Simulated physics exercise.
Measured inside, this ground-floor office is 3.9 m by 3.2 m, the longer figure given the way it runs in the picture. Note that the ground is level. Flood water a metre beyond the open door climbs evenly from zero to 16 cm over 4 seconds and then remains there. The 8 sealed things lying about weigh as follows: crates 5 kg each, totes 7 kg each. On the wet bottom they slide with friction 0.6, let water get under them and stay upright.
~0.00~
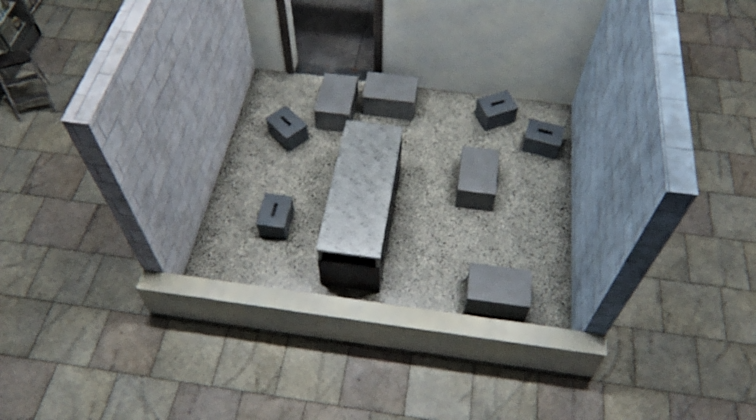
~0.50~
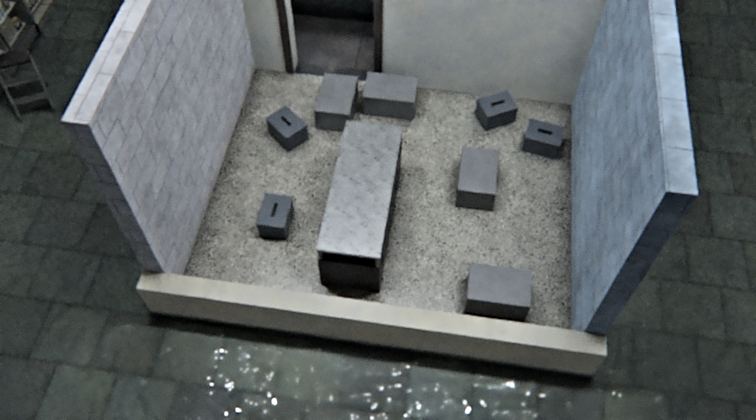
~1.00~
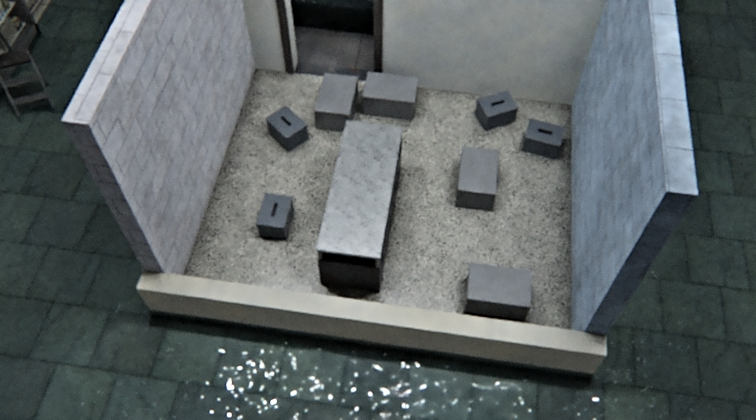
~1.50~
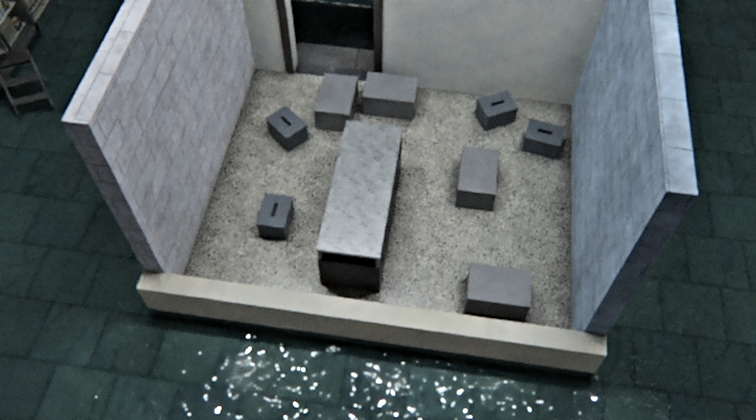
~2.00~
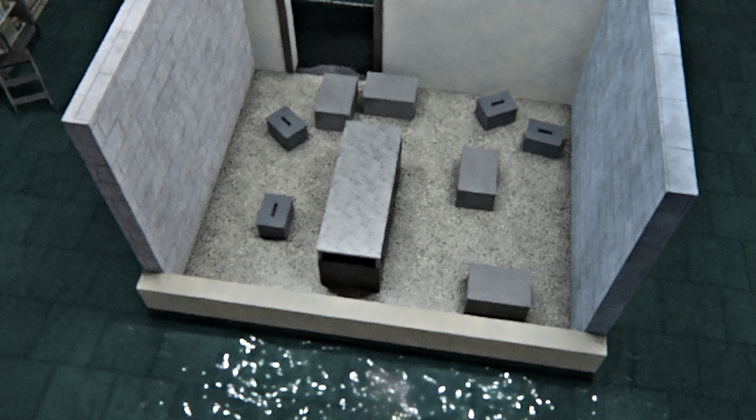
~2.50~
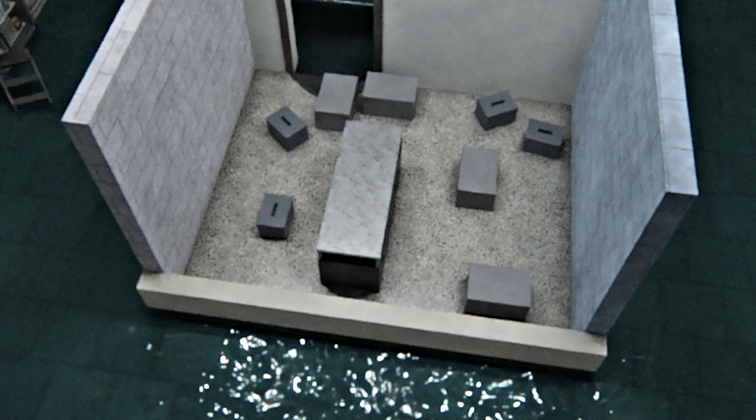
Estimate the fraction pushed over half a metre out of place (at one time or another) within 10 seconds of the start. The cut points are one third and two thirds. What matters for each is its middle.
It falls between one third and two thirds.
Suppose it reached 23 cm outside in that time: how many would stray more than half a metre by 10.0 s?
Count under that change: 5.
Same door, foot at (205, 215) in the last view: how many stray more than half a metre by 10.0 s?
Then it comes to 5.
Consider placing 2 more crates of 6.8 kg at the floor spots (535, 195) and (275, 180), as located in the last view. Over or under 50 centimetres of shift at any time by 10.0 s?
Order as asked - inside the cutoff and beyond the cutoff.
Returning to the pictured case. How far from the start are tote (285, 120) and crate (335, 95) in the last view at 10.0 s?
200 cm, 150 cm.
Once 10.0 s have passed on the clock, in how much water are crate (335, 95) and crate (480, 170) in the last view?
13 and 3 cm.
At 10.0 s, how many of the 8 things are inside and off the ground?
The count is 5.
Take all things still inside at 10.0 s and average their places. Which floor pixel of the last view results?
The centre is close to (422, 203).
After 3.5 s 0 of 8 are over 50 cm from their spots; 0 afloat.
After 4.5 s 0 of 8 are over 50 cm from their spots; 1 afloat.
After 7.0 s 2 of 8 are over 50 cm from their spots; 3 afloat.
After 10.0 s 3 of 8 are over 50 cm from their spots, and 3 have been at some point; 5 afloat.
